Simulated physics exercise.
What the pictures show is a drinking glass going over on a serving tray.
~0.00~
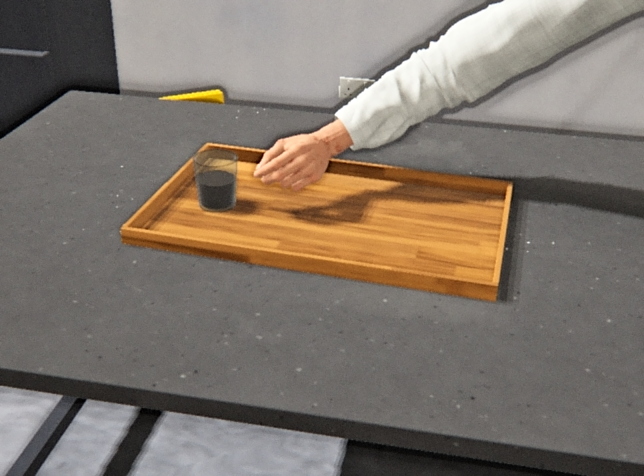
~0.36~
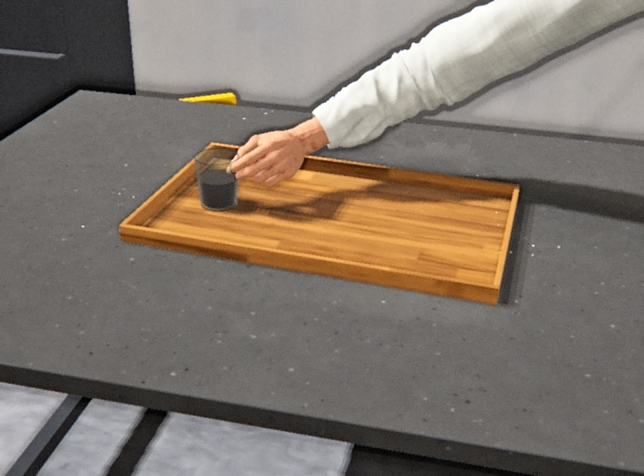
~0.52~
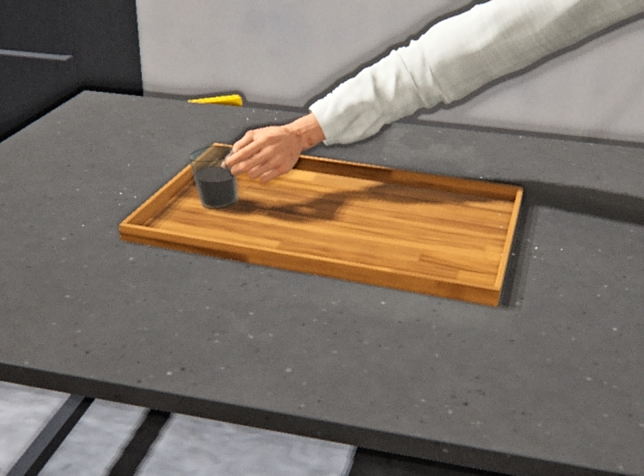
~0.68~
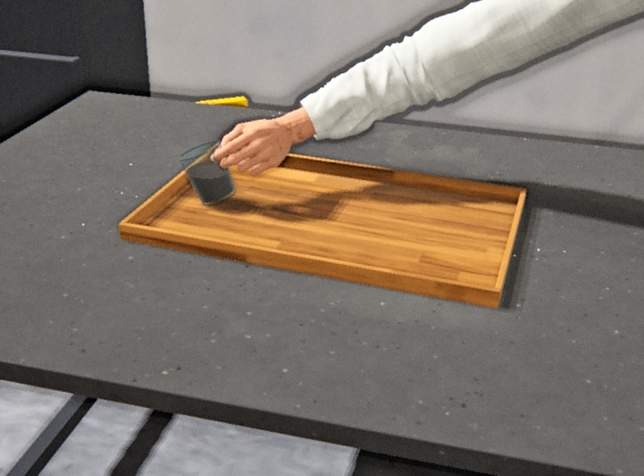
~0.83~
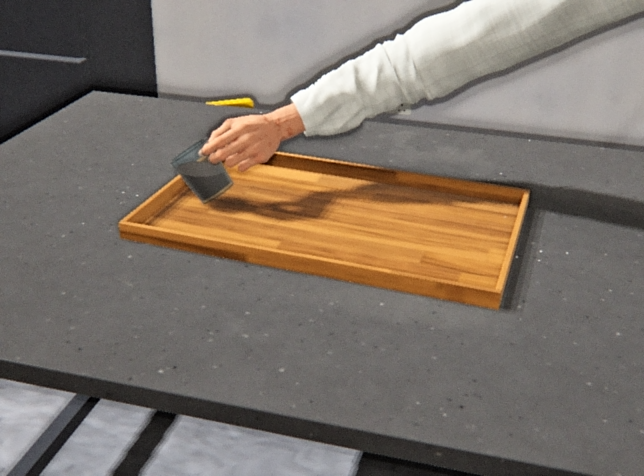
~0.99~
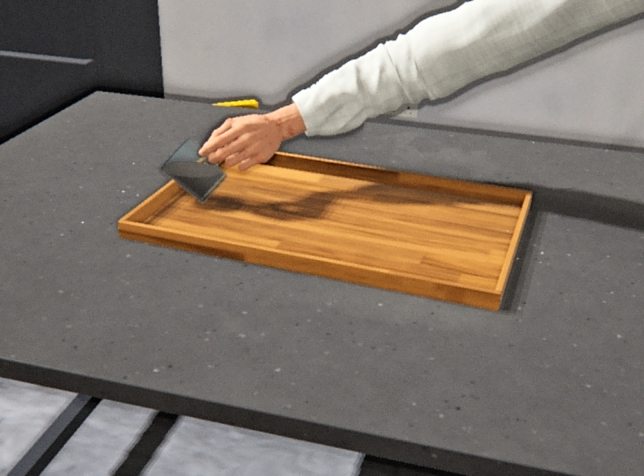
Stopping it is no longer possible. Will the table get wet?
Not confined to the tray.
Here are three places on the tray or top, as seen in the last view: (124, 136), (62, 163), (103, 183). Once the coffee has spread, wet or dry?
The first spot ends up outside the spill, the second inside the spill, and the third inside the spill.
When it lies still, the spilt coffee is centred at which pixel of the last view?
(34, 177).
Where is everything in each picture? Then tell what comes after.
It stands upright; drinking glass (216, 180) about half full; tray (308, 254), in the first picture.
Fingers against its side; drinking glass about half full, surface at (218, 177), in the second picture.
Fingers against its side; drinking glass (215, 176) about half full, in the third picture.
Fingers against its side; drinking glass (209, 173) tipped 20°; tray (306, 254), in the fourth picture.
Fingers against its side; drinking glass (202, 171) tipped 35°, in the fifth picture.
It is falling; drinking glass (194, 171) tipped 50°, in the sixth picture.
After 1.6 s, the drinking glass lies across the rim; the puddle covers about as much as a plate; it spreads outside the tray.
After 2.3 s, the puddle covers about as much as a tray; it spreads outside the tray.
After 3.6 s, the puddle covers about as much as a tray; it spreads outside the tray.
